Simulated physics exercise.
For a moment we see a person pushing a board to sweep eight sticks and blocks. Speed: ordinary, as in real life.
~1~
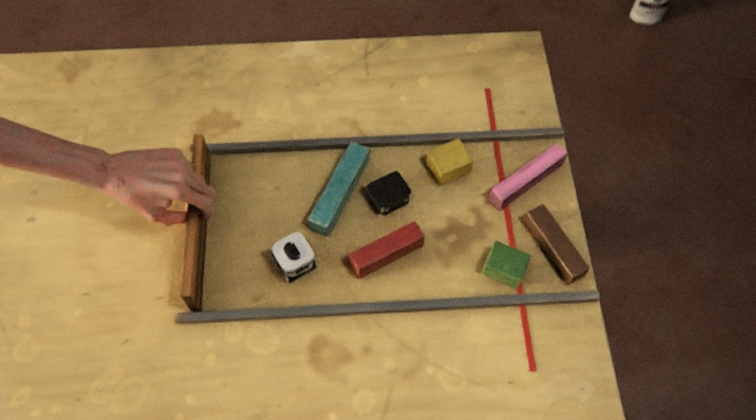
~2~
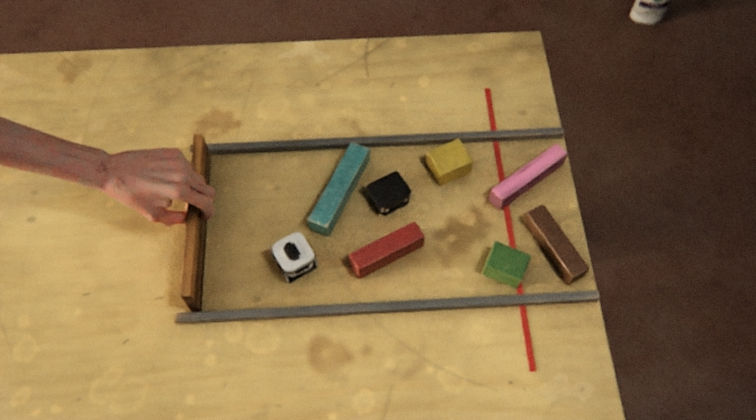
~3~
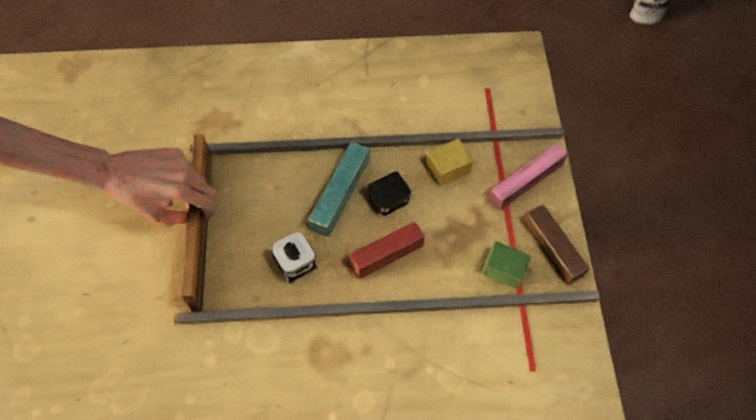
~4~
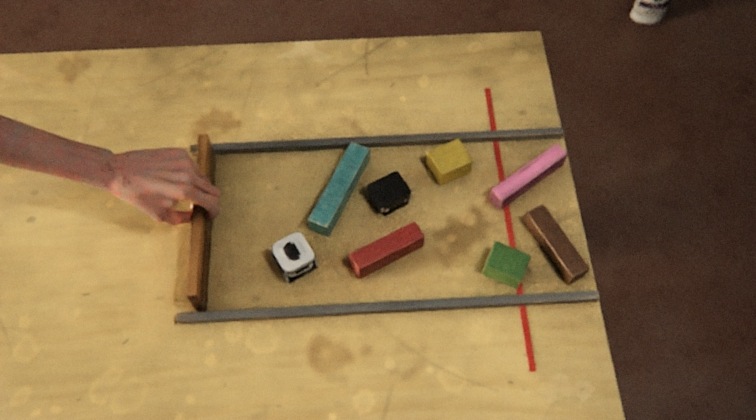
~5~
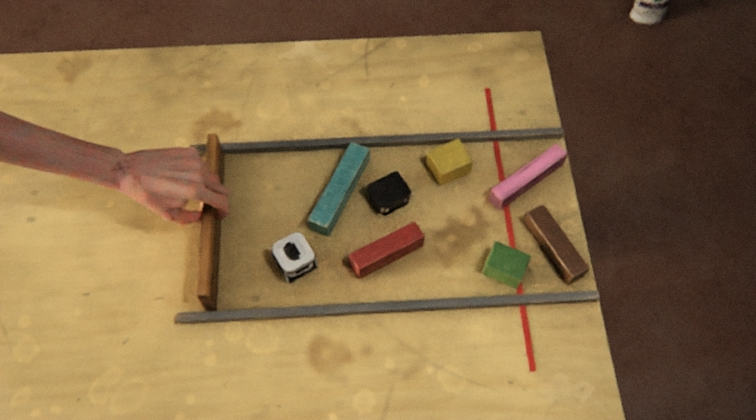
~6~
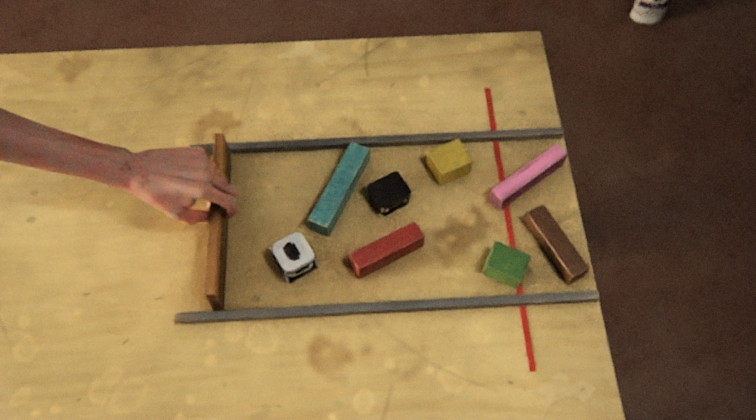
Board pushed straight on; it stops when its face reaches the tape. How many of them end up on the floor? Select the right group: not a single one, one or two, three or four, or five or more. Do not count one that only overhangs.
Most likely the ones that land below will number fewer than three, yet some.
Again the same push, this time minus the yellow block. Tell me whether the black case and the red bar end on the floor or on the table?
Looking at each, the black case holds its spot and the red bar holds its spot.
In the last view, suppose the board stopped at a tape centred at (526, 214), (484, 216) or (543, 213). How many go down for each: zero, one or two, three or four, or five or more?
Counts as listed: Three or four / not one / at least five.
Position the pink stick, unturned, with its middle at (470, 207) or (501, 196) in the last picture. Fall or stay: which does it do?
Lab note - pink stick, try one keeps its place, try two keeps its place.
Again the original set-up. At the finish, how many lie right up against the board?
It's 2 of them.
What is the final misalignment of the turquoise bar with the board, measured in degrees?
Roughly 0° out of line.
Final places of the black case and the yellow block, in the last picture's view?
Look around (544, 191) for the first and around (540, 162) for the second.
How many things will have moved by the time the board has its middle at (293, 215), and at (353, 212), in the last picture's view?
The count reaches 1 first and 4 second.
A little later, none off yet; brown bar at rest near (556, 244); pink stick at rest near (528, 177); green block at rest near (506, 265).
When it is over, the number that fall off is one or two; down, pink stick and brown bar.
